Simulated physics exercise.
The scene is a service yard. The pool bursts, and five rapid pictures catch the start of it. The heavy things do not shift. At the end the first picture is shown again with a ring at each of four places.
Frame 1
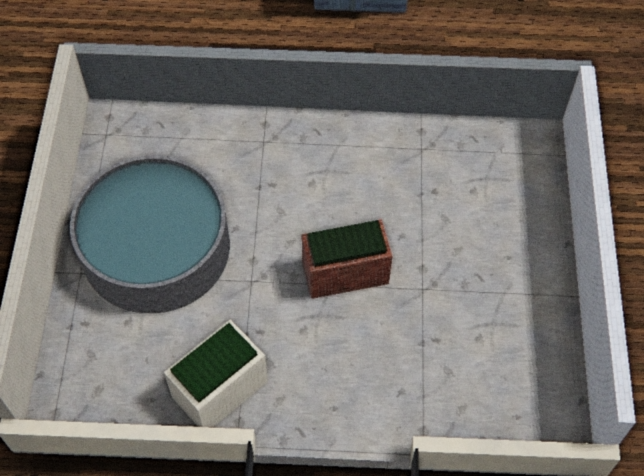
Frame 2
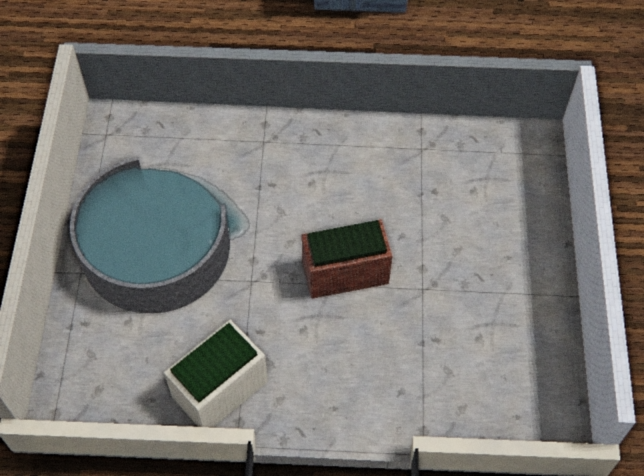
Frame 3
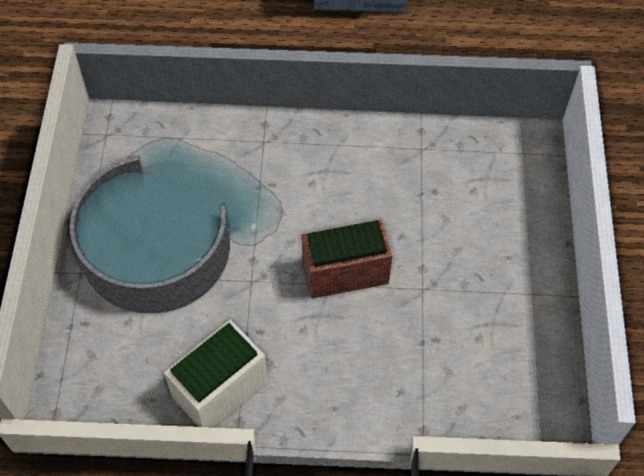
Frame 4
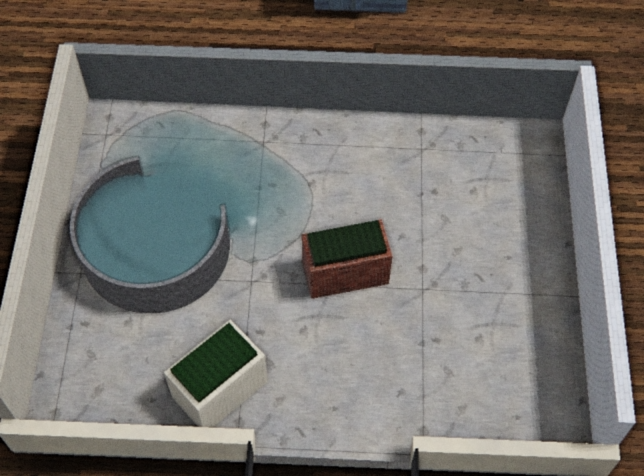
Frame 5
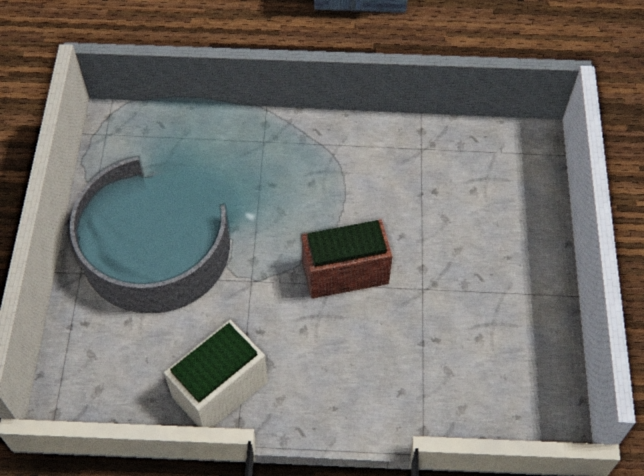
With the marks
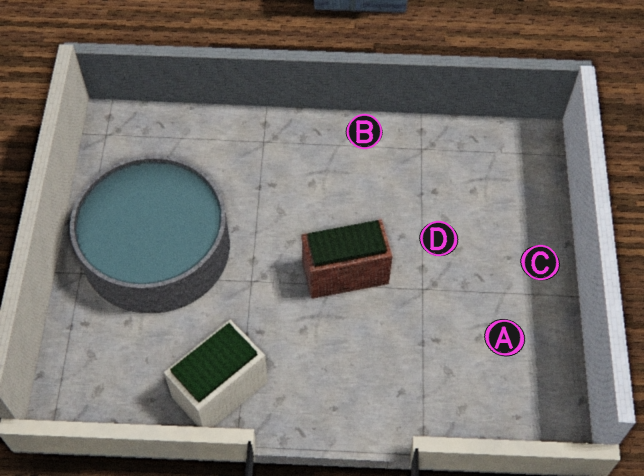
Water fills a round grey-walled pool on the left of a walled yard, near two planters, until a gap opens in the pool's upper-right side. It pours through onto the pale paving, then spreads in a widening sheet toward the back wall and the brick planter, while the level inside drops.
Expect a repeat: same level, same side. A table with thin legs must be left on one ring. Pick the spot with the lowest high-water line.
Use place D.
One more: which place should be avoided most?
B.
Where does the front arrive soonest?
B.
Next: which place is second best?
A it is.
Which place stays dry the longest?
That would be A.
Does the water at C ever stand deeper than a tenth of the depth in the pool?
Yes, it does.
On the marked copy, A at (504, 337); B at (364, 131); C at (540, 262); D at (438, 238).
If A is chosen, the water peaks at about 17 % of the depth that stood in the pool.
If B is chosen, the water peaks at about 38 % of the depth that stood in the pool.
If C is chosen, the water peaks at about 27 % of the depth that stood in the pool.
If D is chosen, the water peaks at about 9 % of the depth that stood in the pool.
